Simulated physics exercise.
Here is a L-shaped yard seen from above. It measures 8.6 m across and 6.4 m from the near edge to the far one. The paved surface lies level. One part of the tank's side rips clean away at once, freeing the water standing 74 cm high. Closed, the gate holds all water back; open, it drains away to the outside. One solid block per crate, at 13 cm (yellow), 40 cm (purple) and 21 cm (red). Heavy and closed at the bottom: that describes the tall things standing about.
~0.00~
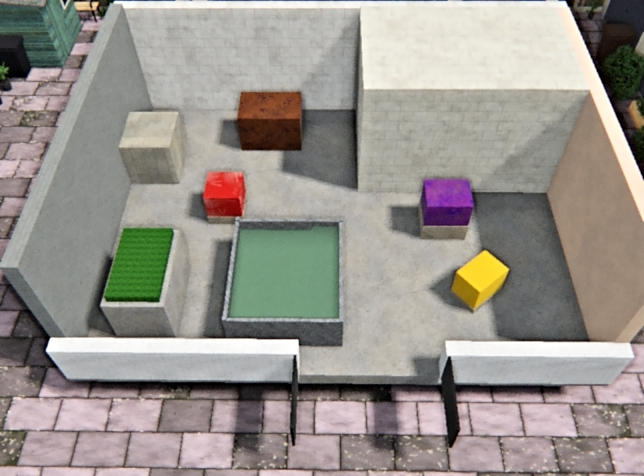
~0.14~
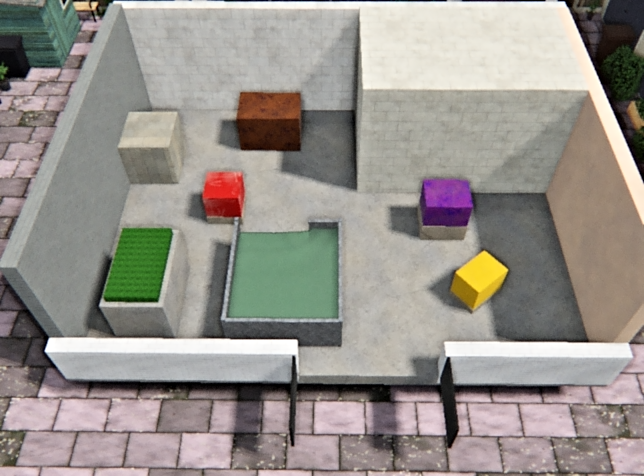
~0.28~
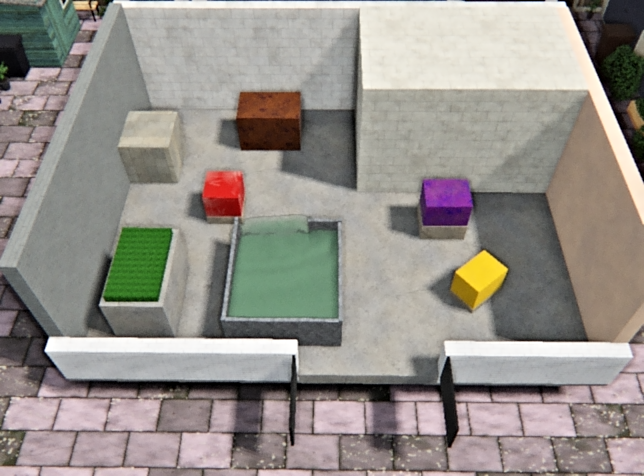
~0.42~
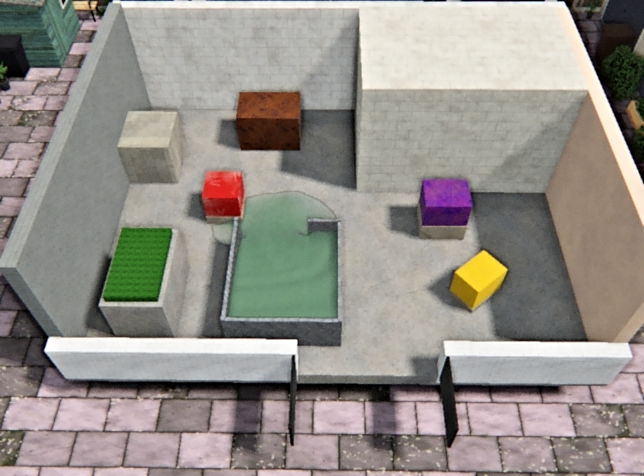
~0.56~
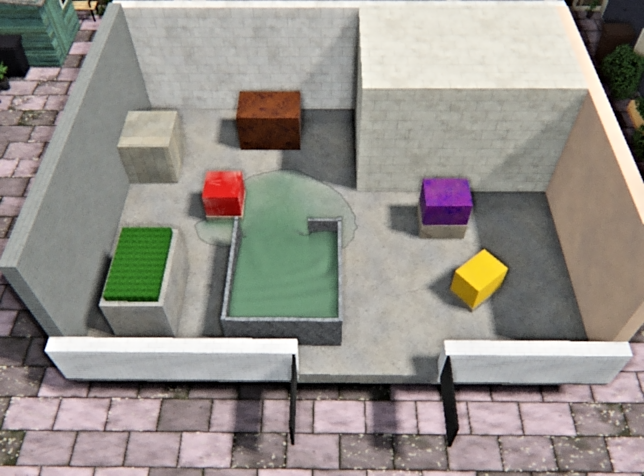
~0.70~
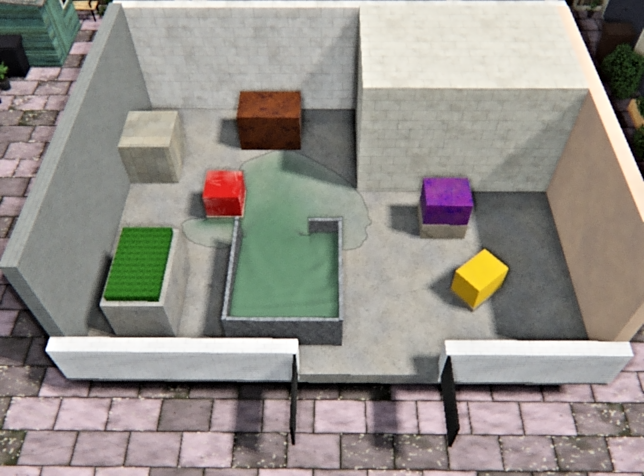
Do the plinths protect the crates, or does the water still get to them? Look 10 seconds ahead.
I would say the yellow crate is protected, the purple crate is protected, the red crate still gets wet.
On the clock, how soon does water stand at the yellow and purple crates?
The yellow one at 5.0 seconds, purple at 1.8 seconds.
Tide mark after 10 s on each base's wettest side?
Topping out, yellow sees 7, purple sees 7 and red sees 32, all in cm.
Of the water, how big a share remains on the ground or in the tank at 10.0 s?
Around 98 percent of the water.
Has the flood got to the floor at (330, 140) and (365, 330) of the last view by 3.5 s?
Awash, then not yet touched.
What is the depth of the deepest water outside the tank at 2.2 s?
About 48 cm.
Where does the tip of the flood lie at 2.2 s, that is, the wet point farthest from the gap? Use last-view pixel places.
Near (152, 111).
After 1.4 s water covers 30 % of the floor and is deepest (46 cm) near (273, 155); yellow plinth not reached, purple plinth not reached, red plinth reached.
After 2.2 s water covers 40 % of the floor and is deepest (48 cm) near (355, 111); yellow plinth not reached, purple plinth reached, red plinth reached.
After 3.5 s water covers 50 % of the floor and is deepest (32 cm) near (355, 116); yellow plinth not reached, purple plinth reached, red plinth reached.
After 6.0 s water covers 70 % of the floor and is deepest (28 cm) near (241, 143); yellow plinth reached, purple plinth reached, red plinth reached.
After 10.0 s water covers 80 % of the floor and is deepest (14 cm) near (143, 143); highest at the yellow plinth 7 cm, highest at the purple plinth 7 cm, highest at the red plinth 32 cm.
